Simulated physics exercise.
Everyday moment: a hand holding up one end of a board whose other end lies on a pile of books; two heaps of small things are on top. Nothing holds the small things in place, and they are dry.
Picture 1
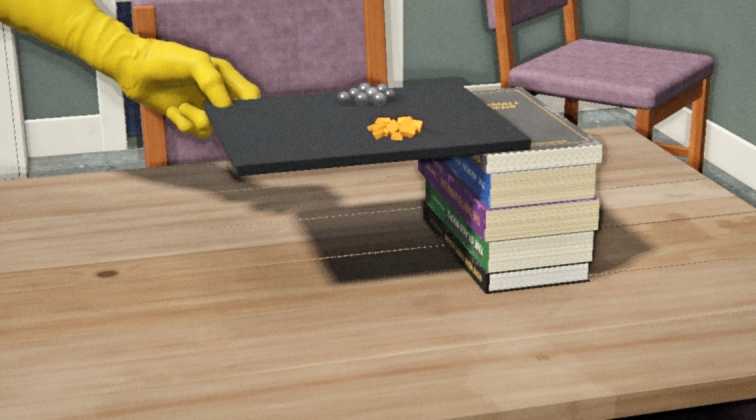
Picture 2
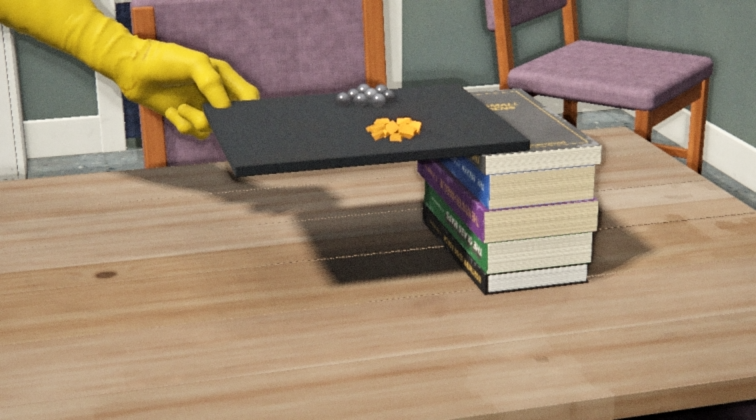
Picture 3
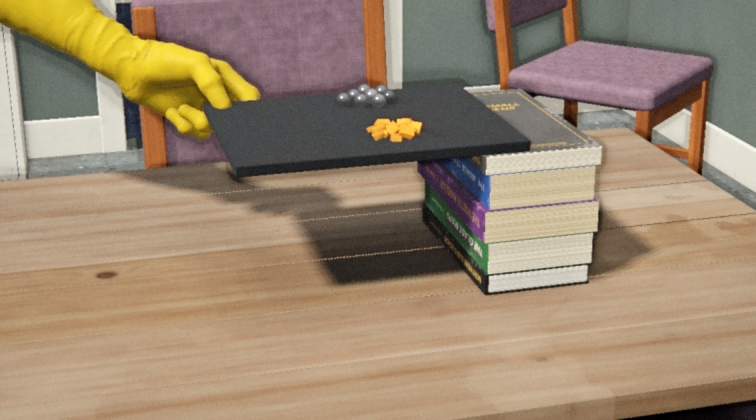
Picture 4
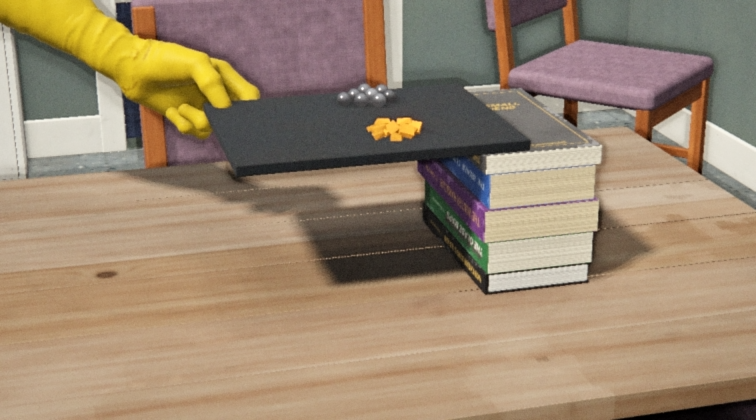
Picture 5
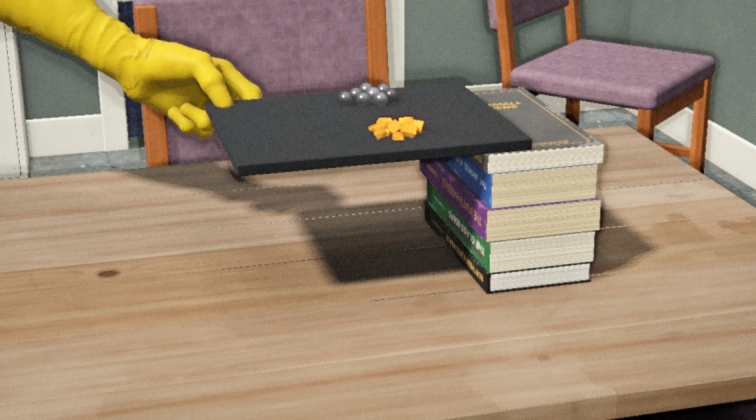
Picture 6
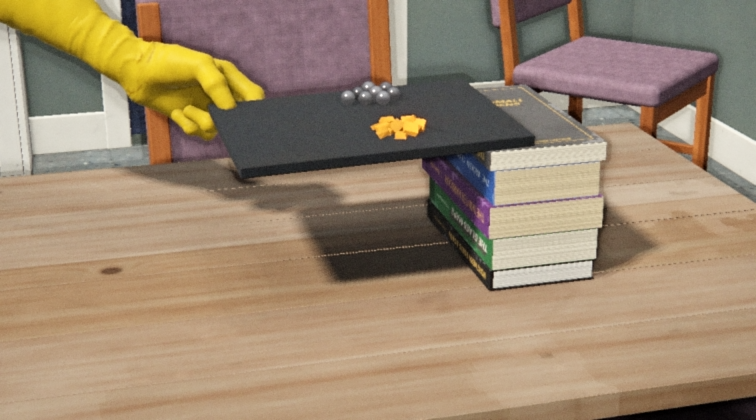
A yellow-gloved hand held up the left end of a dark board resting on a stack of books, with small orange pieces and silvery balls on top, and almost nothing moved.
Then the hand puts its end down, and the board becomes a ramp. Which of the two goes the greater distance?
The far one.
Then, 0.34 s on from there, board sloping at 12°; near portion the whole lot still on the board; far portion the whole lot still on the board.
Then, 0.78 s on from there, board sloping at 27°; near portion the whole lot still on the board; far portion mostly less than half a board's length out.
Then, 1.25 s on from there, board resting at 38°; near portion mostly at the foot of the board; far portion mostly one to two board lengths out.
In the end, board resting at 38°; near portion mostly at the foot of the board; far portion mostly more than two board lengths out, near half gone off the table; the far portion has gone farther.
